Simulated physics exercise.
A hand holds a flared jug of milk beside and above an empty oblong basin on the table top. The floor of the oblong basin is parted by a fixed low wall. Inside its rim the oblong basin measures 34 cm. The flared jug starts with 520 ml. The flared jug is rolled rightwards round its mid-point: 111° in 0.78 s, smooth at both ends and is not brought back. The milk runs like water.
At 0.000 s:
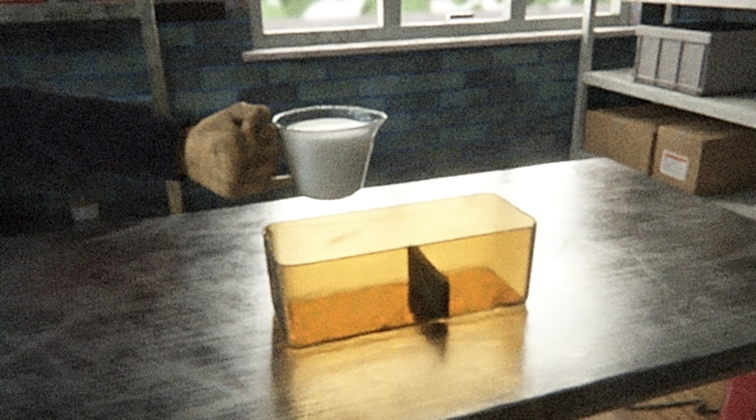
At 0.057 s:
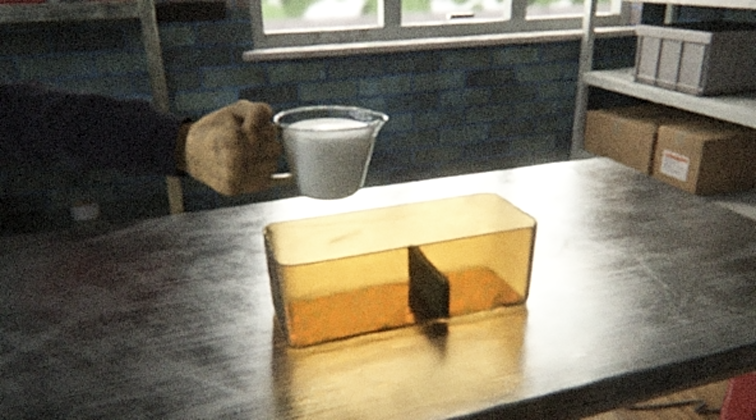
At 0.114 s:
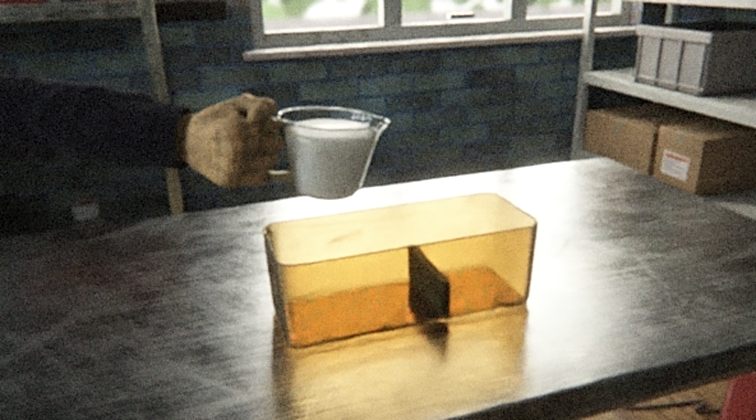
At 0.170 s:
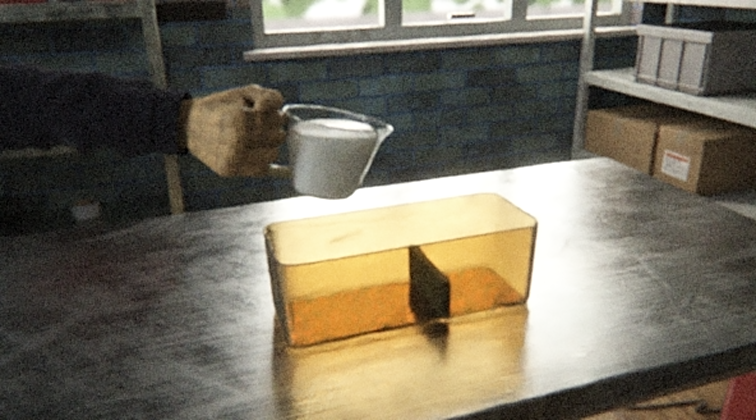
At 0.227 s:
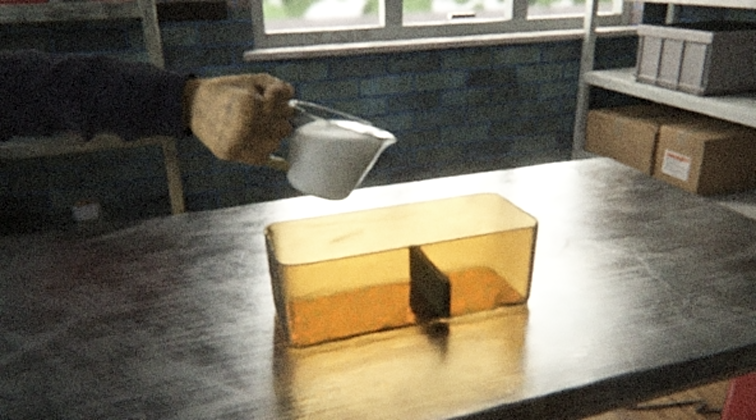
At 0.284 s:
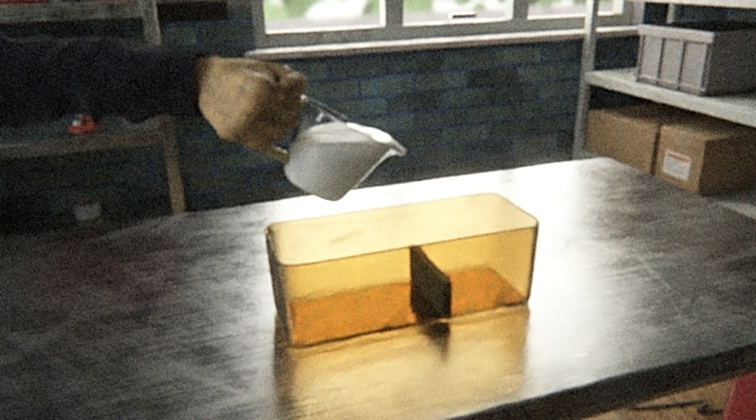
A gloved-looking hand tilting a clear jug of milky liquid steadily rightwards above a divided amber basin on a table top.
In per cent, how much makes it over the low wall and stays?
The far part has some 25 per cent.
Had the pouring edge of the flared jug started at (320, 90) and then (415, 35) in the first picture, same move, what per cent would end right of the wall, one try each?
First 5, then 85 per cent.
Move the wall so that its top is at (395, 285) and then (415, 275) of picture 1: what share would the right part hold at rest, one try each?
In turn about 75 and 55 per cent.
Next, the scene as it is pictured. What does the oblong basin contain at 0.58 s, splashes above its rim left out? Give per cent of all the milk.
About 52 per cent.
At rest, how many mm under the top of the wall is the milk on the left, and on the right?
Some 38 mm on the left and 46 mm on the right.
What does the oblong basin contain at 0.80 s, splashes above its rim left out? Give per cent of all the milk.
Some 96 per cent.
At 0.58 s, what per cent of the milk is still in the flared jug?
Some 28 per cent.
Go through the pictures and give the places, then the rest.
Tilt 0°; pouring edge (386, 114); surface from (279, 134) to (371, 124); the oblong basin's rim runs from (269, 246) to (516, 208); the wall's top is at (427, 263), in the first frame.
Tilt 1°; pouring edge (387, 116); surface from (281, 133) to (372, 125), in the second frame.
Tilt 6°; pouring edge (390, 120); surface from (283, 131) to (374, 127), in the third frame.
Tilt 13°; pouring edge (393, 127); surface from (287, 132) to (379, 128), in the fourth frame.
Tilt 22°; pouring edge (396, 138); surface from (292, 134) to (389, 132), in the fifth frame.
Tilt 33°; pouring edge (397, 150); surface from (293, 141) to (391, 143); 4 per cent is over the edge, in the sixth frame.
After 0.58 s the tilt is 94° and 28 per cent is still to pour, 29 is left of the wall and 23 right of it.
After 0.80 s the tilt is 111° and 1 per cent is still to pour, 74 is left of the wall and 23 right of it.
After 1.03 s the tilt is 111° and 0 per cent is still to pour, 74 is left of the wall and 25 right of it.
After 1.28 s the tilt is 111° and 0 per cent is still to pour, 74 is left of the wall and 25 right of it.
In the end 74 per cent lies left of the wall, 25 right of it and 1 outside.
